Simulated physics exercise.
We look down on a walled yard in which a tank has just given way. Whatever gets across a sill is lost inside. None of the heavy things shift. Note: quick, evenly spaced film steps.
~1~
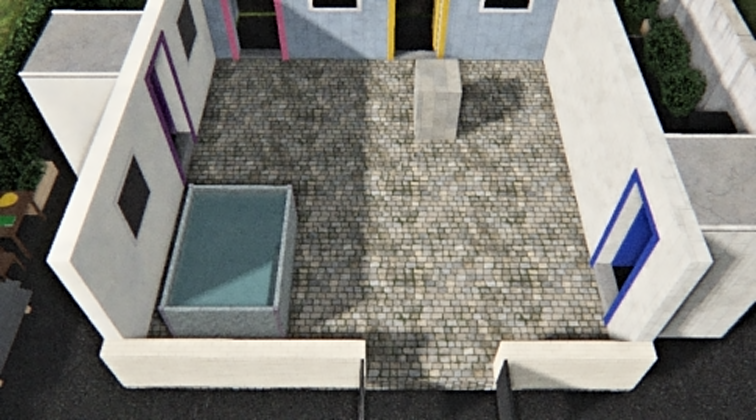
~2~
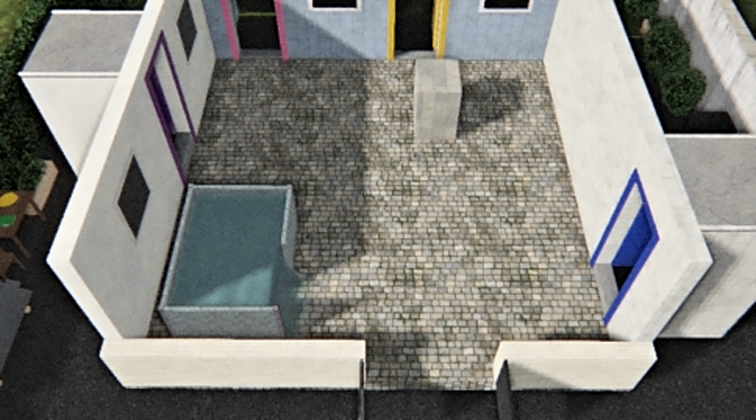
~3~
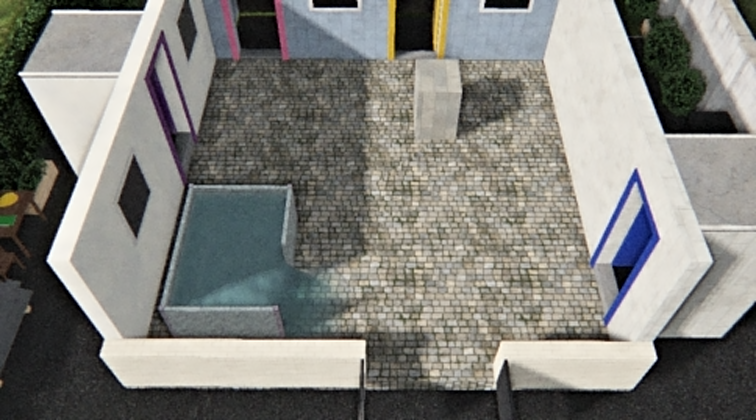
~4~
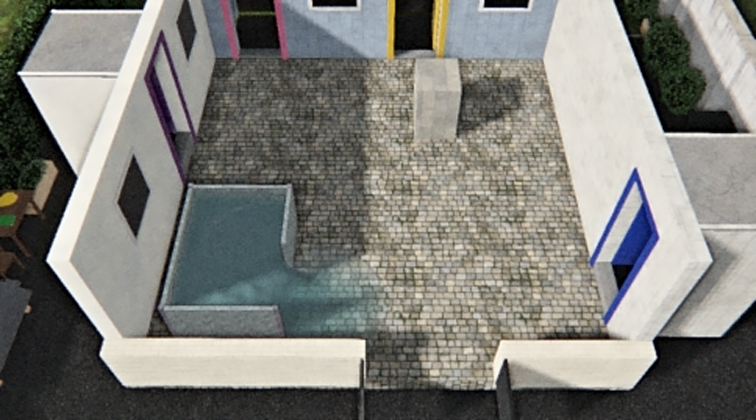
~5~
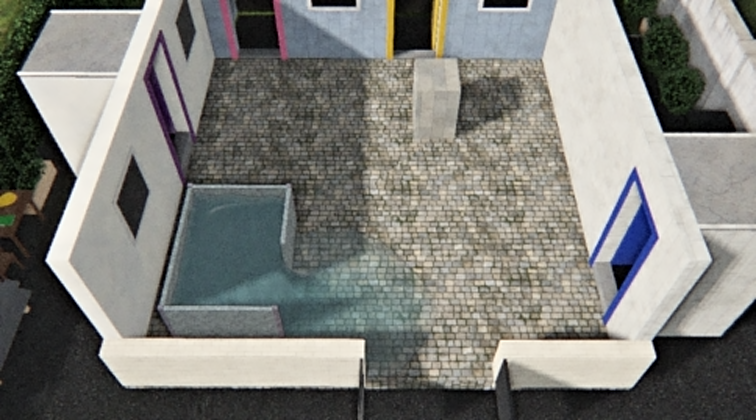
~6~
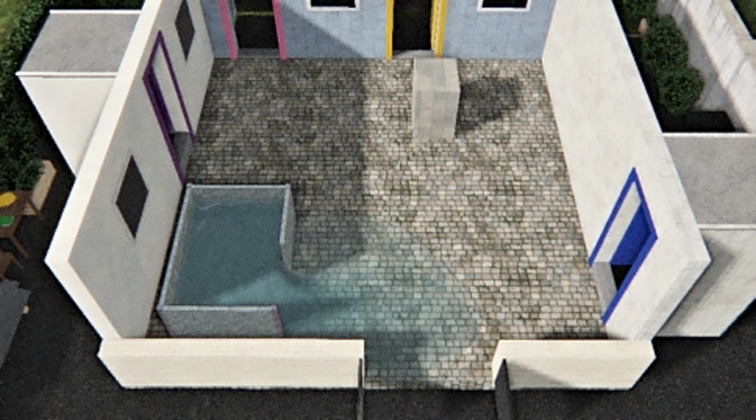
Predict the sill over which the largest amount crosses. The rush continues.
I would say the blue sill.
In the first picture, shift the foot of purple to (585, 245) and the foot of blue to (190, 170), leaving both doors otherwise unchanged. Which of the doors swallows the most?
That would be the one in yellow.
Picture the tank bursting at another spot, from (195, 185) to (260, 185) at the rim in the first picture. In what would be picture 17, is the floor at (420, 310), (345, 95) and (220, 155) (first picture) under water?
Untouched, soaked, soaked.
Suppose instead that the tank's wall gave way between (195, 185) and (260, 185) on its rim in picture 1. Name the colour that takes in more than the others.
My answer: The pink one.
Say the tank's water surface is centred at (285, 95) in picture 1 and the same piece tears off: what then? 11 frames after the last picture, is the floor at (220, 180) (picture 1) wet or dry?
Bone-dry.
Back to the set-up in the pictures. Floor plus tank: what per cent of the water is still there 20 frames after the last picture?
Some 84 per cent has not gone.
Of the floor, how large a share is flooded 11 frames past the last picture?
It works out to about 35 in a hundred.
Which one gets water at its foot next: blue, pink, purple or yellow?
The blue one.
A moment on, water covers 30 % of the floor; purple door not reached, pink door not reached, yellow door not reached, blue door wet at the sill, nothing in.
Next, water covers 35 % of the floor; purple door not reached, pink door not reached, yellow door not reached, blue door some in.
Then, water covers 45 % of the floor; purple door not reached, pink door not reached, yellow door not reached, blue door a lot in.
Later, water covers 60 % of the floor; purple door not reached, pink door not reached, yellow door a trickle in, blue door a lot in.
In the end, water covers 95 % of the floor; purple door wet at the sill, nothing in, pink door wet at the sill, nothing in, yellow door some in, blue door a lot in; the blue door has let in the most.
